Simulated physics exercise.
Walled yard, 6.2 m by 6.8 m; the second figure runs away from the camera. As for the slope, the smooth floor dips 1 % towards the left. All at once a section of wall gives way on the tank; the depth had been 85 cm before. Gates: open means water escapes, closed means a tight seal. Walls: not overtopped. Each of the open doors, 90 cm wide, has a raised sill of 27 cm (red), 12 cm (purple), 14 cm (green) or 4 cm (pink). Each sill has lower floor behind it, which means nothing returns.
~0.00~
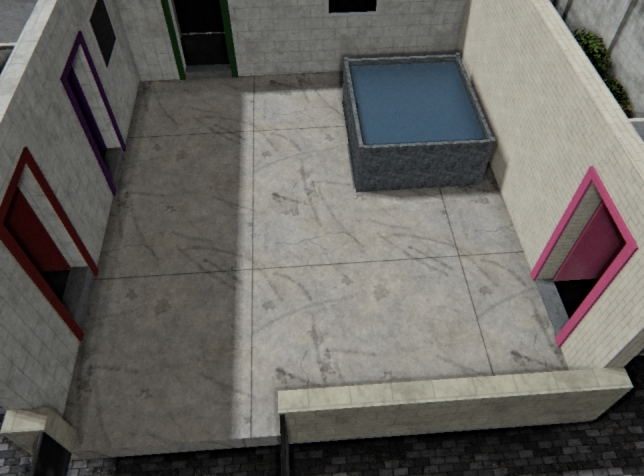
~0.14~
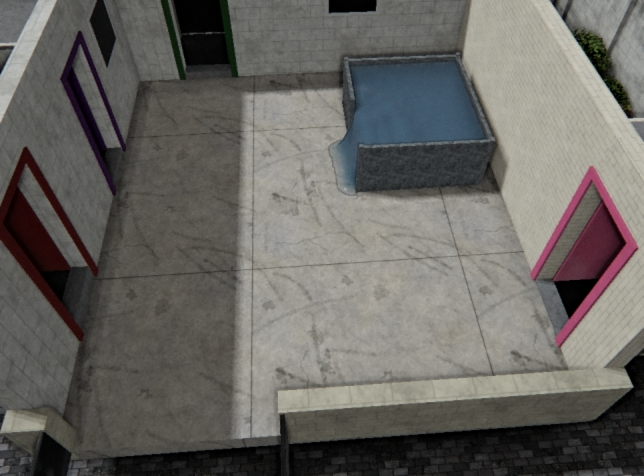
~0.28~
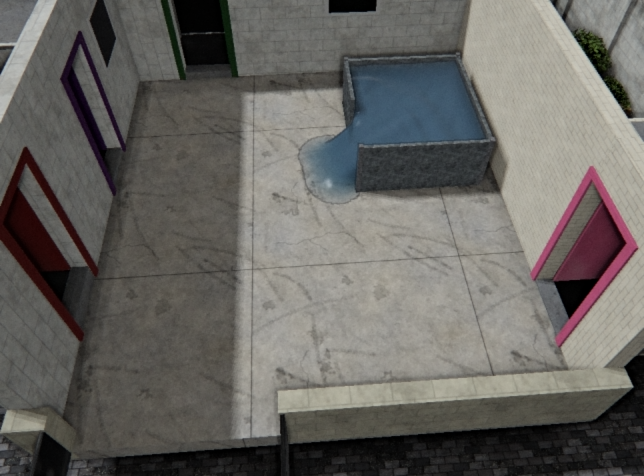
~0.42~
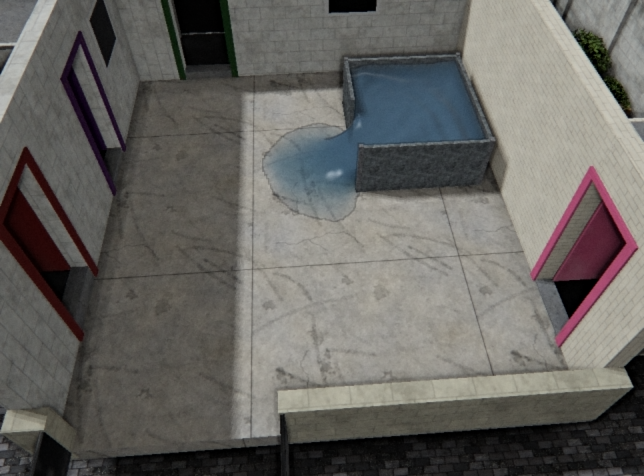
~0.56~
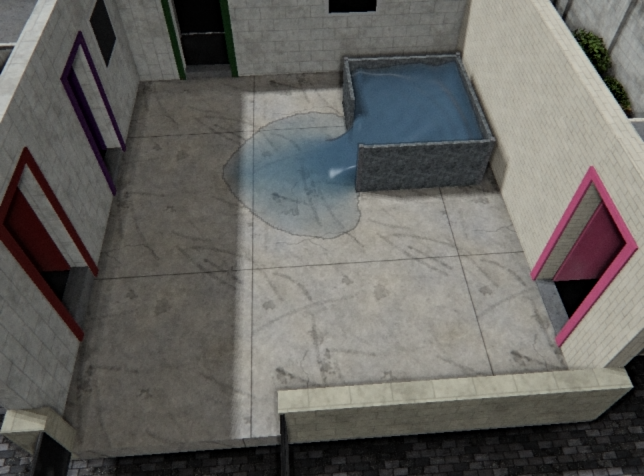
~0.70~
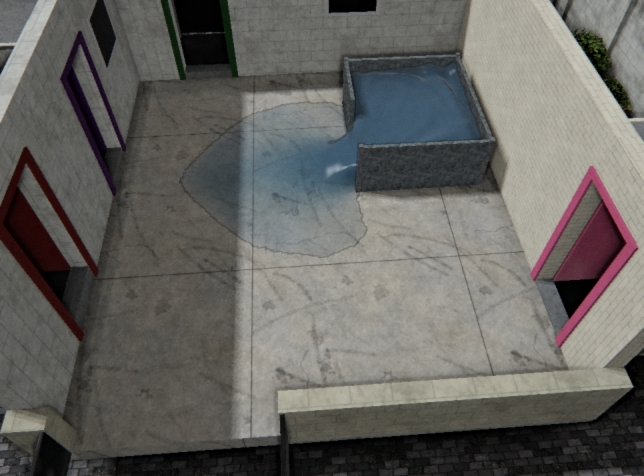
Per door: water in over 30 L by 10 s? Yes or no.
Red door no, purple door yes, green door no, pink door no.
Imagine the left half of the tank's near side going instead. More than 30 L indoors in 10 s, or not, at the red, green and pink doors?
In that case, red door: Less than that, green door: Less than that, pink door: More than that.
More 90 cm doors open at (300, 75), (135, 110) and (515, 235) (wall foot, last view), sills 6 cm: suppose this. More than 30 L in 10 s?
First doorway falls short, second gets there, third falls short.
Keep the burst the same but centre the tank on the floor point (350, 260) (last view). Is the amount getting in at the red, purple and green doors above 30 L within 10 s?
For the red door, the amount is too high; for the purple door, the amount is acceptable; for the green door, the amount is acceptable.
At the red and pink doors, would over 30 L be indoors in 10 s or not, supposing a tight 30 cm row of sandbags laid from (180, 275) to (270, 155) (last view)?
So the red door comes out low enough while the pink door comes out low enough.
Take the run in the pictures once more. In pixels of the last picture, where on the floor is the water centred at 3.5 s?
(282, 174).
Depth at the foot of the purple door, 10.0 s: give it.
About 9.5 cm deep.
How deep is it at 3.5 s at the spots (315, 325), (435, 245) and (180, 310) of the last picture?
Depths in turn: Roughly 1, 0 and 2 centimetres.
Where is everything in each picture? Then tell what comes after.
In the first picture, still water, 85 cm deep, in the tank at (413, 101).
In the second picture, the front is at (354, 193), 0.6 m from the gap at (357, 150); 0.3 m2 of floor is under water; 85 cm left at the back of the tank.
In the third picture, the front is at (306, 150), 0.9 m from the gap at (357, 153); 1.0 m2 of floor is under water; 85 cm left at the back of the tank.
In the fourth picture, water pours out at (357, 154) and has run 1.5 m, to (268, 162); typically 10 cm deep outside, 82 cm at the tank's back.
In the fifth picture, the front is at (228, 171), 2.1 m from the gap at (356, 155); 4.4 m2 of floor is under water; 73 cm left at the back of the tank.
In the sixth picture, water pours out at (357, 154) and has run 2.8 m, to (187, 182); typically 5 cm deep outside, 71 cm at the tank's back.
After 1.4 s water covers 40 % of the floor and is deepest (46 cm) near (347, 172); red door not reached, purple door 19 cm at the sill, 22 L in, green door not reached, pink door not reached.
After 2.2 s water covers 55 % of the floor and is deepest (38 cm) near (140, 85); red door 26 cm at the sill, 0 L in, purple door 32 cm at the sill, 118 L in, green door 6 cm at the sill, 0 L in, pink door not reached.
After 3.5 s water covers 55 % of the floor and is deepest (28 cm) near (64, 416); red door 17 cm at the sill, 0 L in, purple door 22 cm at the sill, 223 L in, green door 12 cm at the sill, 1 L in, pink door not reached.
After 6.0 s water covers 65 % of the floor and is deepest (17 cm) near (61, 431); red door 11 cm at the sill, 0 L in, purple door 14 cm at the sill, 279 L in, green door 10 cm at the sill, 2 L in, pink door not reached.
After 10.0 s water covers 80 % of the floor and is deepest (11 cm) near (61, 431); red door 9 cm at the sill, 0 L in, purple door 10 cm at the sill, 284 L in, green door 6 cm at the sill, 2 L in, pink door not reached.
